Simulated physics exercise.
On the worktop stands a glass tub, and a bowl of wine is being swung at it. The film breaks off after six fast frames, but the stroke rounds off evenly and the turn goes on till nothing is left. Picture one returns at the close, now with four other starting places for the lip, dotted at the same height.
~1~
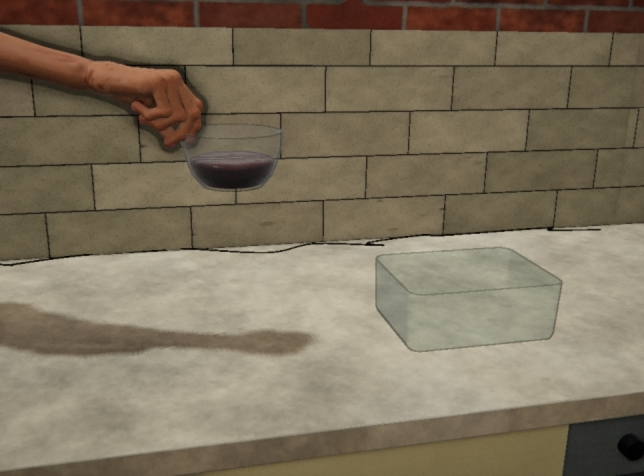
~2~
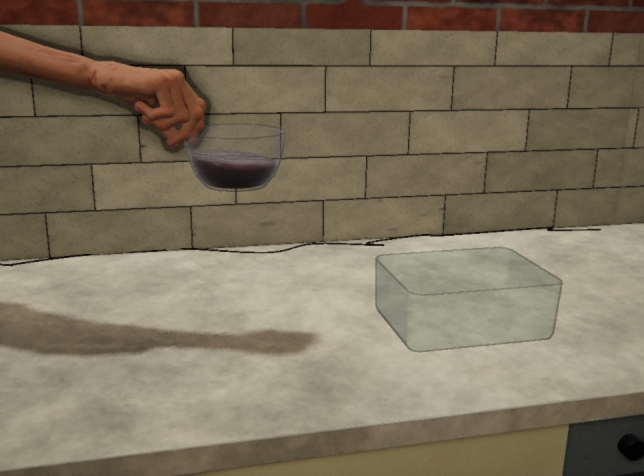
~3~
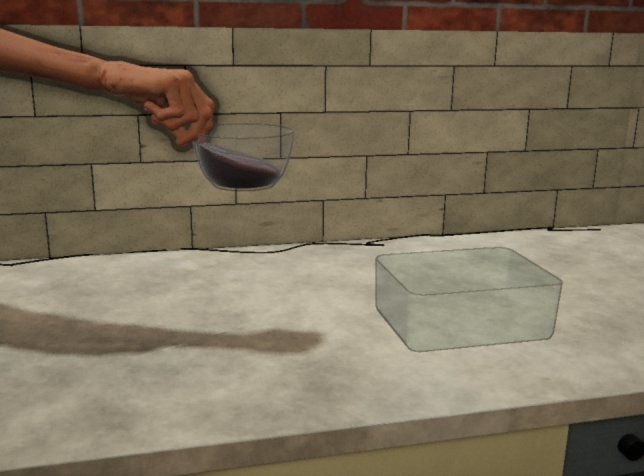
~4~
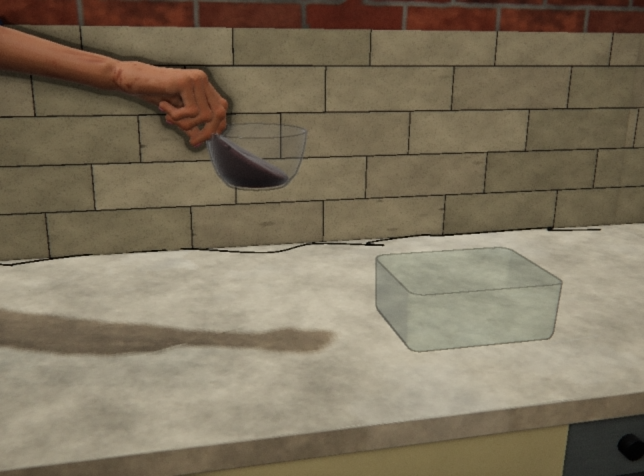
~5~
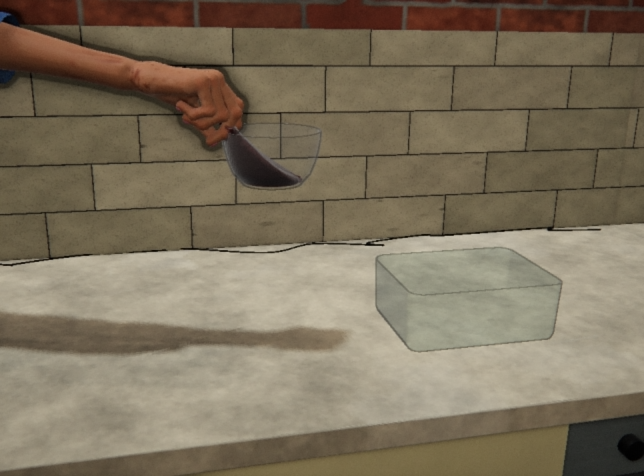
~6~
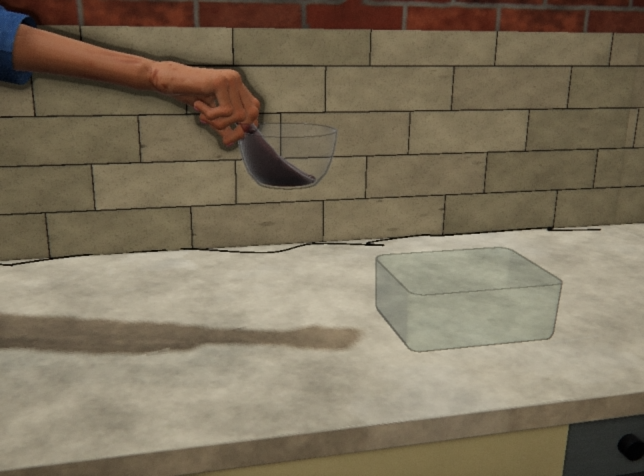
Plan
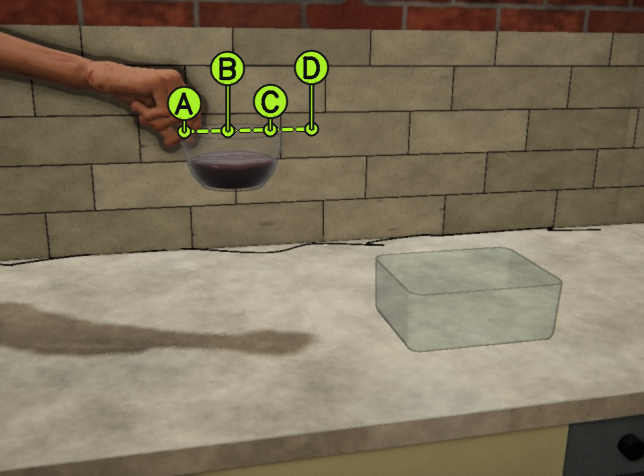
Above a worktop with a tub, a hand moves a bowl right, wine climbing leftward.
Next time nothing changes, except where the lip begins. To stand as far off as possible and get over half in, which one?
Take D.
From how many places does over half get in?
One.
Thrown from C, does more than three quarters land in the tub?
No.
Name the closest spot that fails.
Here it is spot C.
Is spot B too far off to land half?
Yes.
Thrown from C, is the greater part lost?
Yes, it does.
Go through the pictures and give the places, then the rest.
Upright, lip at (280, 129); tub from (406, 351) to (551, 336); nothing has left yet.
Upright, lip at (283, 129); nothing has left yet.
Upright, lip at (291, 129); nothing has left yet.
Upright, lip at (304, 129); nothing has left yet.
Upright, lip at (318, 128); wine is over the rim, down to (226, 130).
Upright, lip at (334, 128); wine is over the rim, down to (248, 129).
On the marked copy, A at (184, 131); B at (227, 130); C at (270, 129); D at (311, 129).
Choosing A, about 0 % lands in the tub, 100 % falls short.
Choosing B, about 19 % lands in the tub, 79 % falls short.
Choosing C, about 38 % lands in the tub, 55 % falls short and 7 % goes beside or beyond.
Choosing D, about 79 % lands in the tub, 12 % falls short and 9 % goes beside or beyond.
